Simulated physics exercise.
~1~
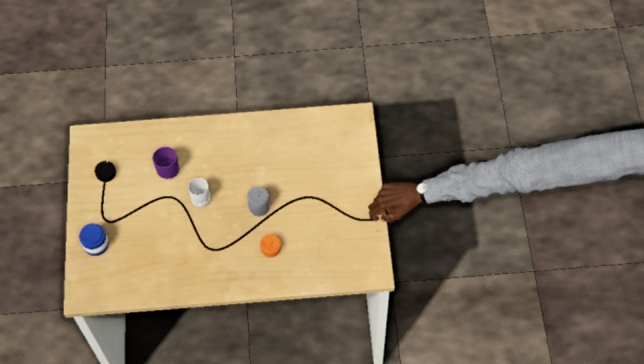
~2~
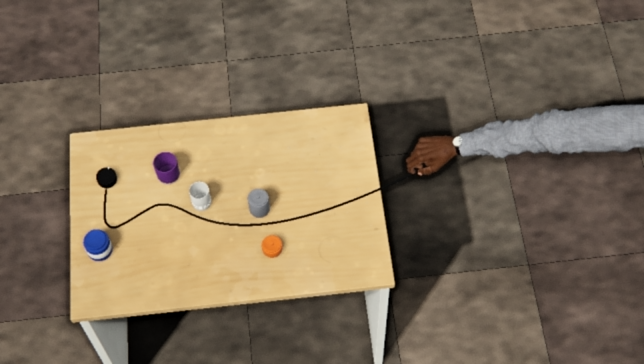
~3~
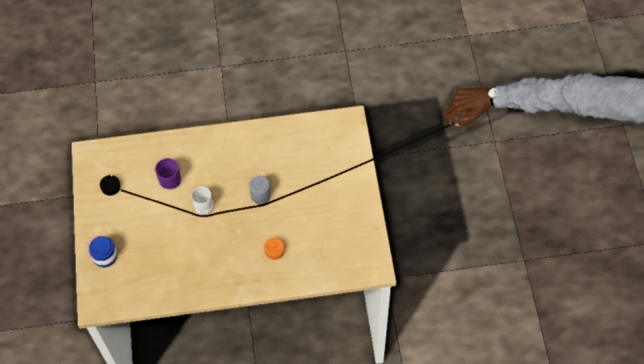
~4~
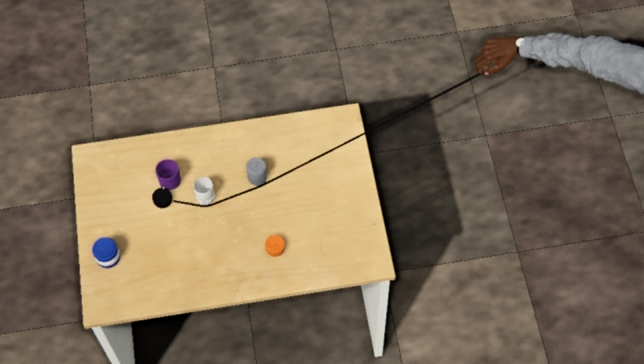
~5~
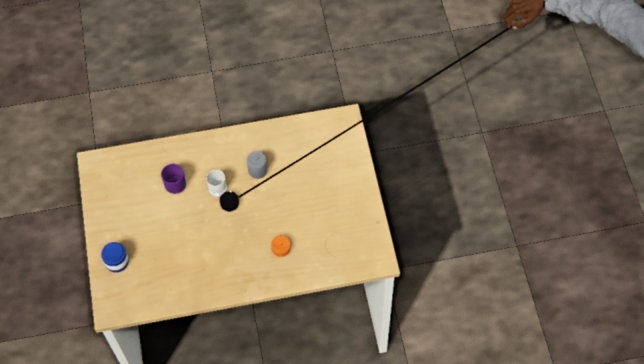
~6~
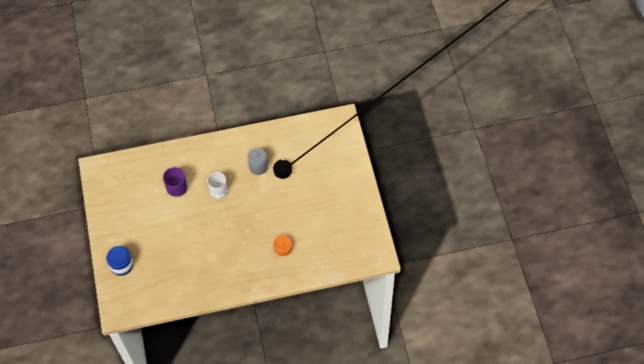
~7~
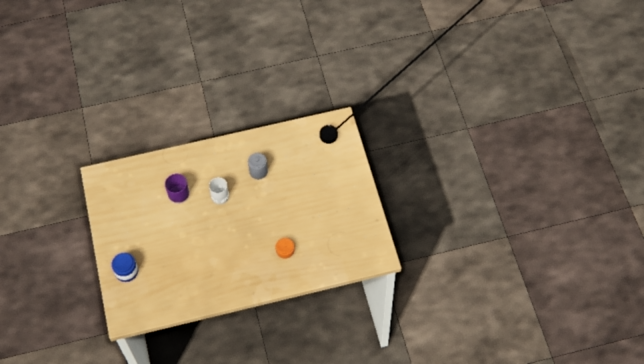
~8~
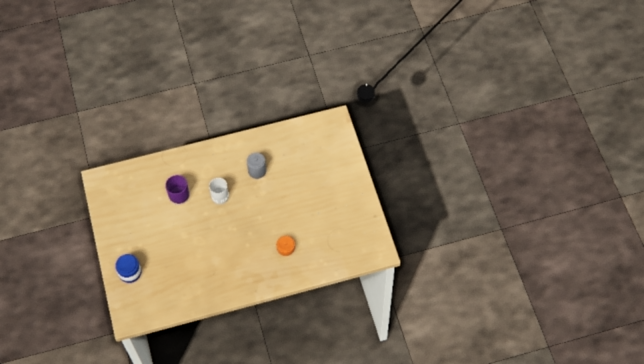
The video shows a hand pulling a black cord rightwards from a wooden desk, straightening it against a grey pot and white cup, which shift as the round black object slides past them and off the upper right corner, while the purple mug, blue jar and orange pot stay put.
